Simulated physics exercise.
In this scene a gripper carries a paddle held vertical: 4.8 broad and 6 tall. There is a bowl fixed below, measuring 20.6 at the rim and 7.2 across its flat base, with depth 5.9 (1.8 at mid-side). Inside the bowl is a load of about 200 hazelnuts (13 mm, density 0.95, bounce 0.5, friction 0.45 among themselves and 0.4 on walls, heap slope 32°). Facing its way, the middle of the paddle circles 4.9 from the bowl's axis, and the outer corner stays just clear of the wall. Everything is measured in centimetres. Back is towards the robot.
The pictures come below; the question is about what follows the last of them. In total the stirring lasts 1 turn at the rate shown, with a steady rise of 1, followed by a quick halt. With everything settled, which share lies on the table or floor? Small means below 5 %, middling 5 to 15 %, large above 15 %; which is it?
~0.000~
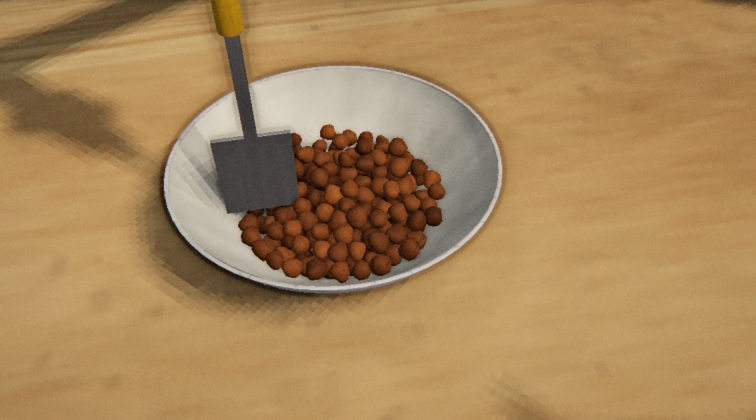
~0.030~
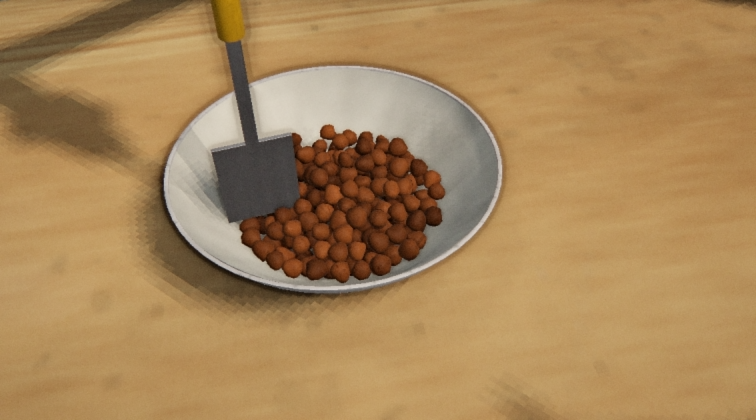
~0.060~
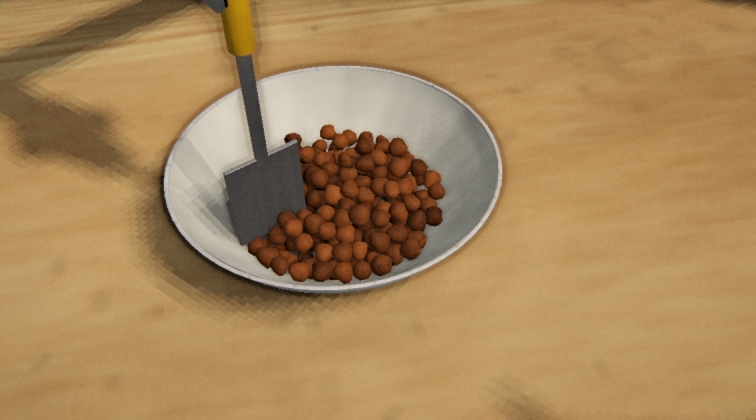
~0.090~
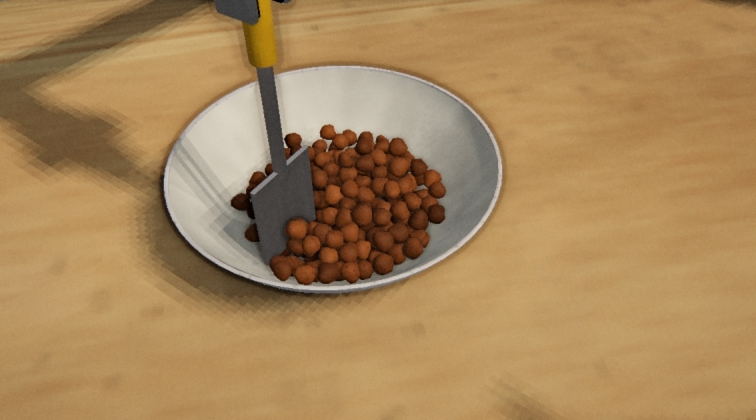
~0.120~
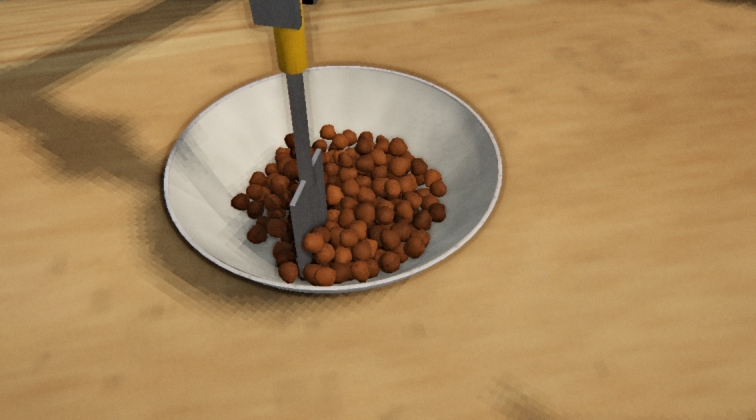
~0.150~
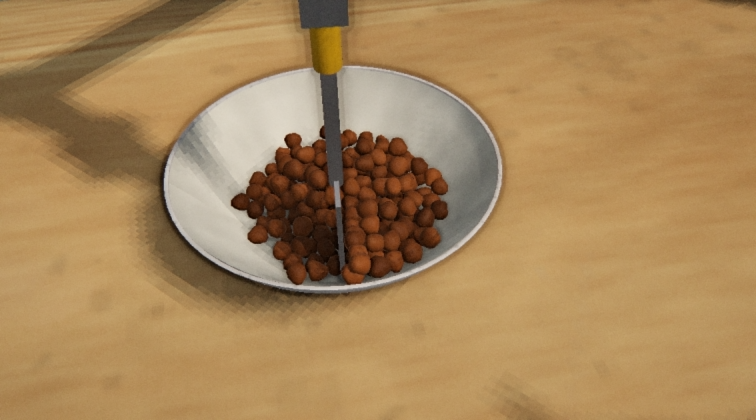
Verdict: Middling.
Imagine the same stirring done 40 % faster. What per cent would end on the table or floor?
That would be some 15 percent.
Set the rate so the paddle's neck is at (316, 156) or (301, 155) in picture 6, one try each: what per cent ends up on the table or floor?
About 5 per cent, then about 0 per cent.
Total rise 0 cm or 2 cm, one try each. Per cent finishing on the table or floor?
About 15 per cent on the first try and 5 per cent on the second.
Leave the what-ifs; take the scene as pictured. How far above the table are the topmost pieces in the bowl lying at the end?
About 5.0 cm.
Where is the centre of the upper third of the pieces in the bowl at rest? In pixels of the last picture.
Roughly pixel (279, 211).
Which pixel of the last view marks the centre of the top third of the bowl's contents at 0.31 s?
Roughly at (407, 137).
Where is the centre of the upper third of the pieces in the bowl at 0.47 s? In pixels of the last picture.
Top-third centre at approx. (267, 133).
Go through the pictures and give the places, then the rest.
The first picture shows the paddle neck at (247, 116), 0° round; upper third of the load around (346, 187), from x 240 to 435, top at y 135; 201 in the bowl.
The second picture shows the paddle neck at (248, 121), 7° round; upper third of the load around (346, 187), from x 240 to 435, top at y 135.
The third picture shows the paddle neck at (258, 136), 26° round; upper third of the load around (342, 191), from x 240 to 435, top at y 135.
The fourth picture shows the paddle neck at (277, 148), 45° round; upper third of the load around (346, 193), from x 240 to 440, top at y 135.
The fifth picture shows the paddle neck at (304, 155), 65° round; upper third of the load around (349, 193), from x 240 to 440, top at y 135.
The sixth picture shows the paddle neck at (334, 155), 84° round; upper third of the load around (363, 193), from x 240 to 440, top at y 135; 201 in the bowl.
After 0.31 s, 189° round, highest piece 8 above the table; 200 in the bowl, 1 in flight or on the tool.
After 0.47 s, 294° round, highest piece 8 above the table; 191 in the bowl, 7 on the table or floor, 3 in flight or on the tool.
After 0.76 s, 0° round, highest piece 5 above the table; 183 in the bowl, 18 on the table or floor.
After 1.46 s, 0° round, highest piece 5 above the table; 183 in the bowl, 18 on the table or floor.
In the end, 183 in the bowl, 18 on the table or floor. That is 9 % on the table or floor.
